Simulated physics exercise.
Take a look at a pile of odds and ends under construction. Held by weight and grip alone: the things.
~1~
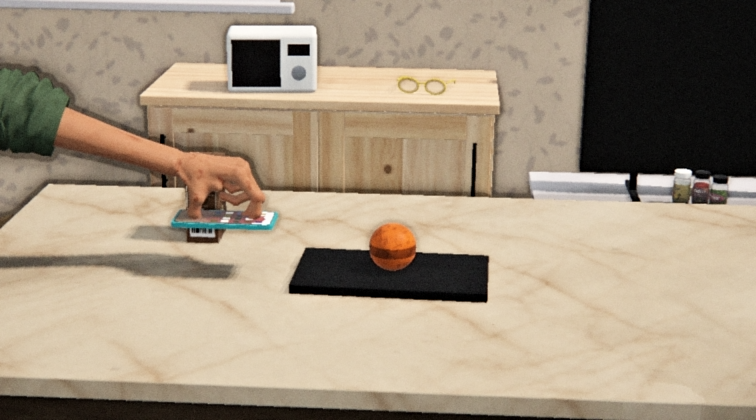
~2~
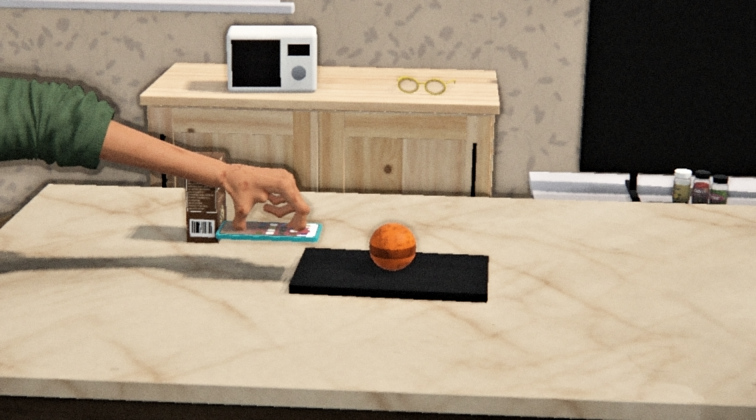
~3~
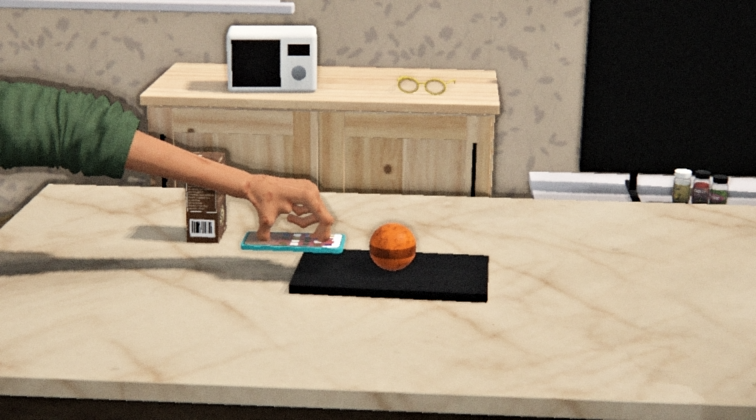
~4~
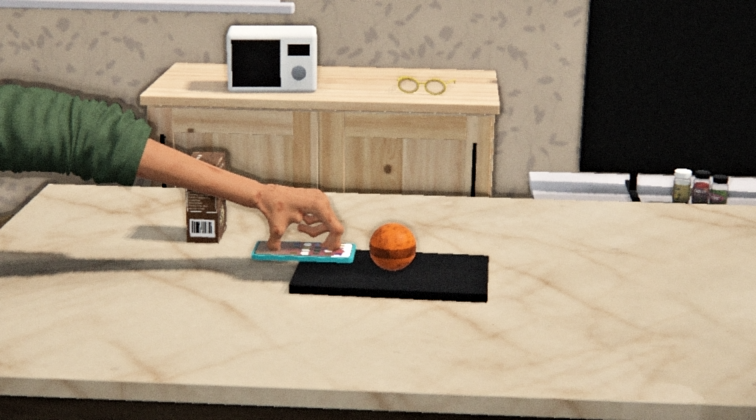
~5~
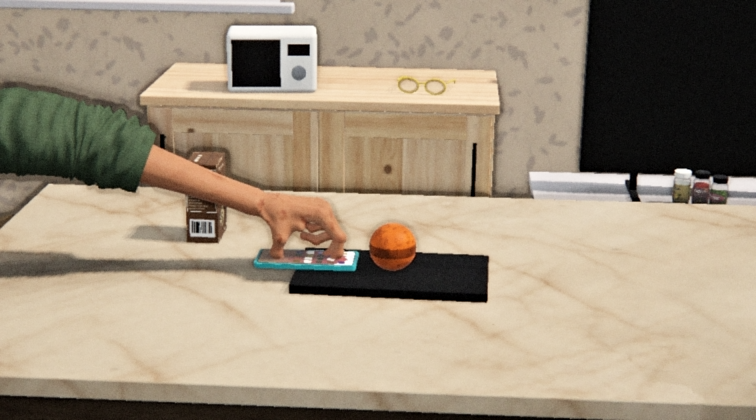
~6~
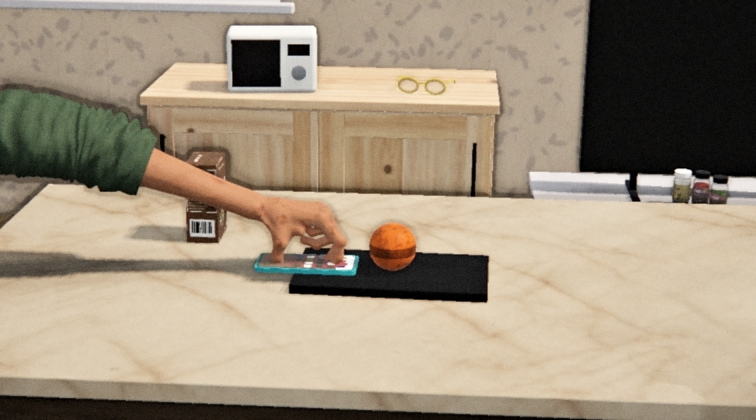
A hand carried a turquoise phone rightward past a brown carton and lowered it onto the left edge of a black board, beside an orange ball, with the fingers still holding it.
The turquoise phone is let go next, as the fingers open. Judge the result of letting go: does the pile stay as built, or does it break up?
The pile stays as built.
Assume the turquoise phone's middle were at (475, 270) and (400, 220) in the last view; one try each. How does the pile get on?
The pile remains stable in the first case, then in the second case it tips over.
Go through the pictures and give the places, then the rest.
In the first frame, coming down; turquoise phone (225, 219).
In the second frame, coming down; turquoise phone (270, 231); orange ball (393, 247).
In the third frame, coming down; turquoise phone (294, 242); black board (392, 274).
In the fourth frame, coming down; turquoise phone (304, 252); brown carton (206, 197).
In the fifth frame, coming down; turquoise phone (307, 259); orange ball (393, 247).
In the sixth frame, set down, still held; turquoise phone (307, 264); black board (392, 274).
Then, 0.50 s later than the last frame, all is still.
Then, 1.30 s later than the last frame, turquoise phone resting near (307, 264).
When it is over, all 4 as before. End places, in pixels of the last picture, turquoise phone near (307, 264). The pile keeps its balance.
